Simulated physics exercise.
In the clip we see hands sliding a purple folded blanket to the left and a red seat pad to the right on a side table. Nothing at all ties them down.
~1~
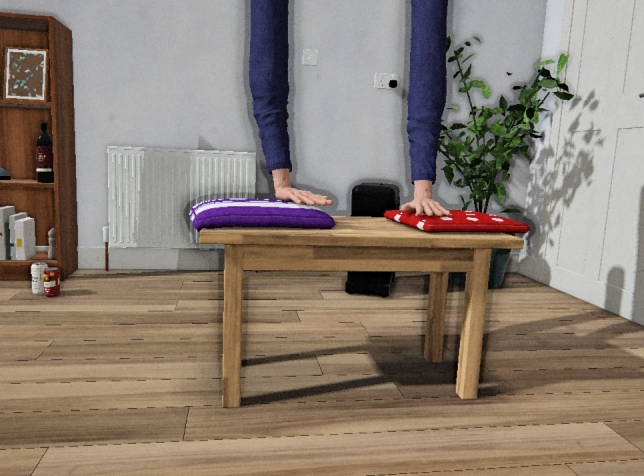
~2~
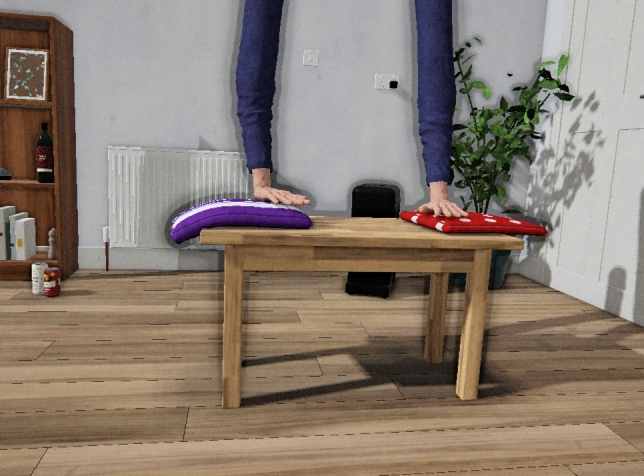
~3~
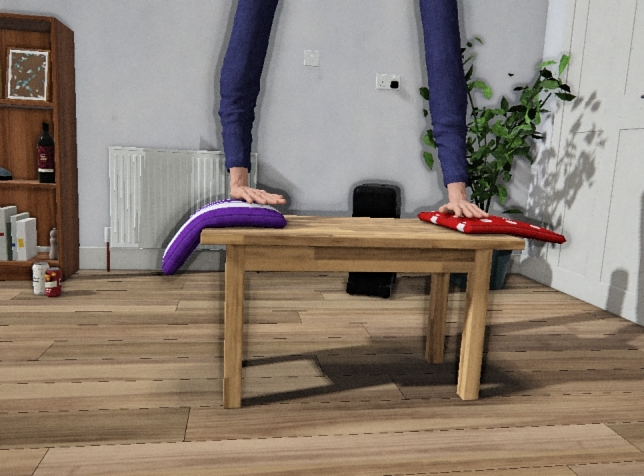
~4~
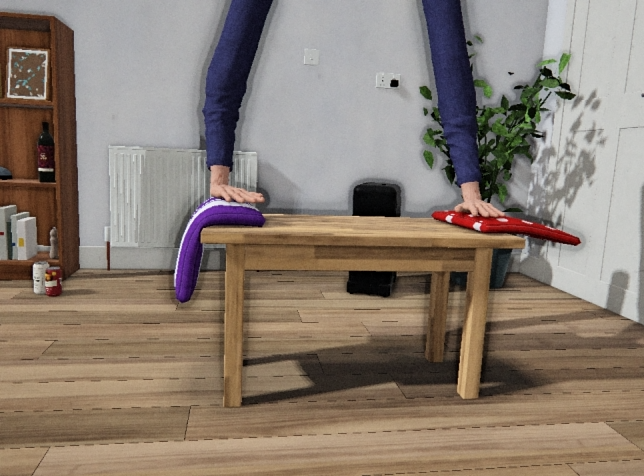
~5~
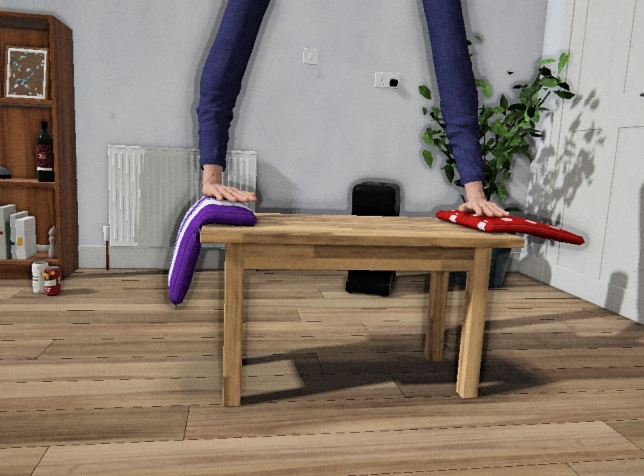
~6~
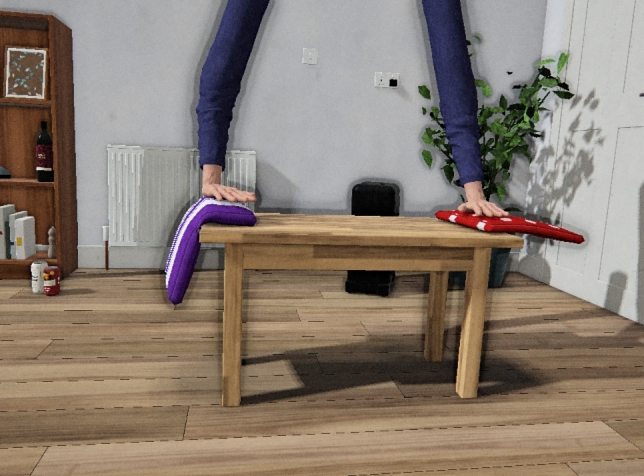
In a living room, hands sliding a purple folded blanket left, its end drooping, and a red pad right across a table.
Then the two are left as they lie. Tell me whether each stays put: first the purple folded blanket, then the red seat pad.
As I see it, the purple folded blanket does not stay. The red seat pad does not stay.
Then, 0.36 s on from there, folded blanket falling near (182, 309); seat pad falling near (496, 287).
Then, 0.62 s on from there, folded blanket on the floor near (164, 377); seat pad on the floor near (505, 362).
In the end, folded blanket on the floor near (163, 379); seat pad on the floor near (508, 365). The purple folded blanket slumps off the end and the red seat pad tips over and falls.
